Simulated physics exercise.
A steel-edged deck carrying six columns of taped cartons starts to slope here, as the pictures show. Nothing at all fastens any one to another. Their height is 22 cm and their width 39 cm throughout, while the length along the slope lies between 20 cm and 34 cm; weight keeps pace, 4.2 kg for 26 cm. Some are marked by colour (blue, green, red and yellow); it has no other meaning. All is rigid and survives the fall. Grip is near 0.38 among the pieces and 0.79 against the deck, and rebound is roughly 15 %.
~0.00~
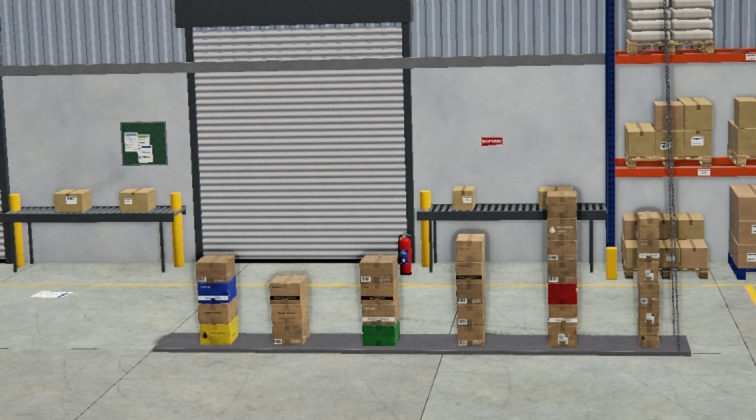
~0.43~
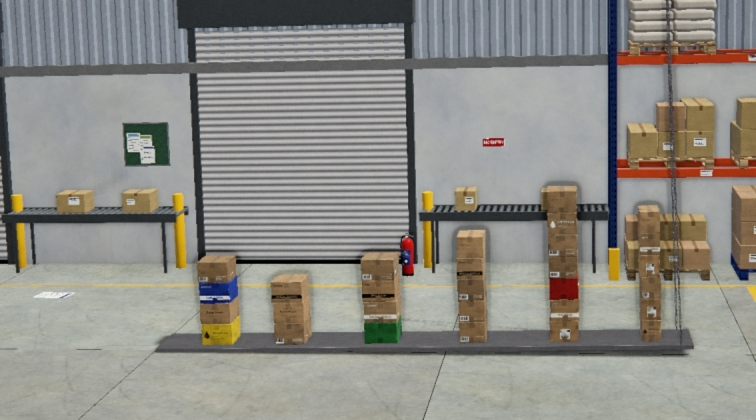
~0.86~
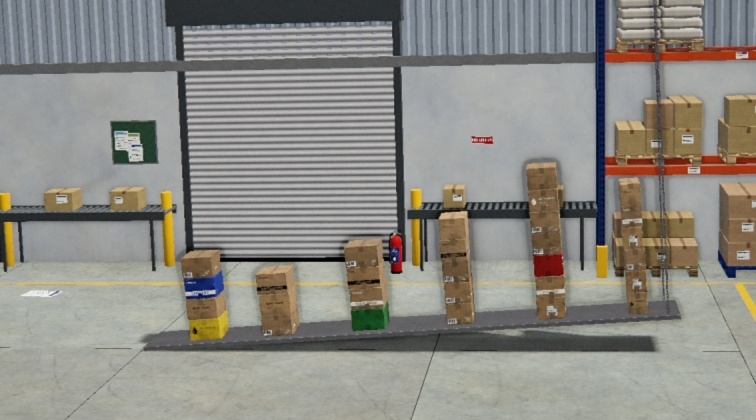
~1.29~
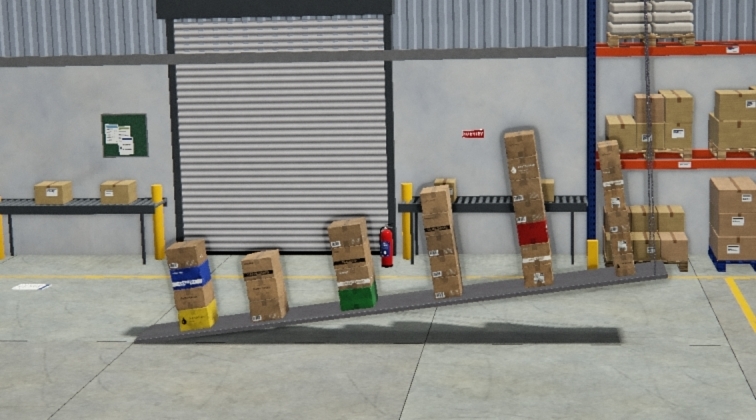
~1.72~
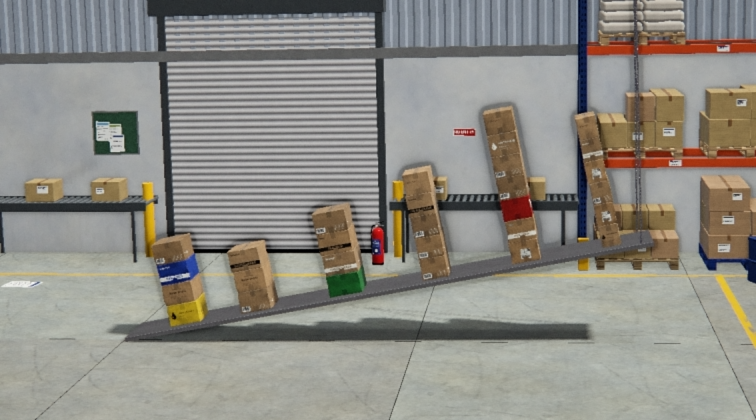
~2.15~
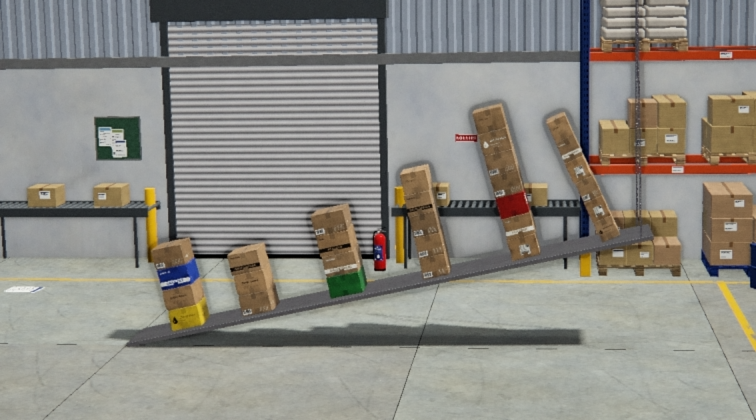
In a warehouse, a deck holding six carton columns tilts up at the right, leaning them left.
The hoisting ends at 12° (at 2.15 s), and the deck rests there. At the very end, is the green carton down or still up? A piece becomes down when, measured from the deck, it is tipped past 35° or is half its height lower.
At the very end the green carton is still up.
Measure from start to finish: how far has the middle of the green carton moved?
It finishes around 50 cm from its starting point.
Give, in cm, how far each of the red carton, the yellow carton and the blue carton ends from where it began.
Net displacement: Red = 90 cm, yellow = 10 cm, blue = 130 cm.
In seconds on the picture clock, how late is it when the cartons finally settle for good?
Around 5.0 seconds.
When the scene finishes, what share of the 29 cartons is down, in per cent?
85 %.
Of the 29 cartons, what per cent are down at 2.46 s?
By then 20 %.
By 2.46 s, slope 12°; 6 of the 29 cartons down; green carton unmoved; red carton tilted 10°.
By 2.84 s, slope 12°; 12 of the 29 cartons down; green carton unmoved; red carton tilted 39°, 15 cm lower.
By 3.34 s, slope 12°; 16 of the 29 cartons down; green carton moved 27 mm; red carton tilted 51°, 32 cm lower.
By 4.26 s, slope 12°; 25 of the 29 cartons down; green carton moved 28 mm; blue carton on its side.
When it is over (5.4 s), slope 12°; 25 of the 29 cartons down; green carton moved 28 mm; blue carton upside down; red carton tilted 43°, 35 cm lower. In pixels of the last frame, middles, green carton near (345, 282), blue carton near (85, 329).
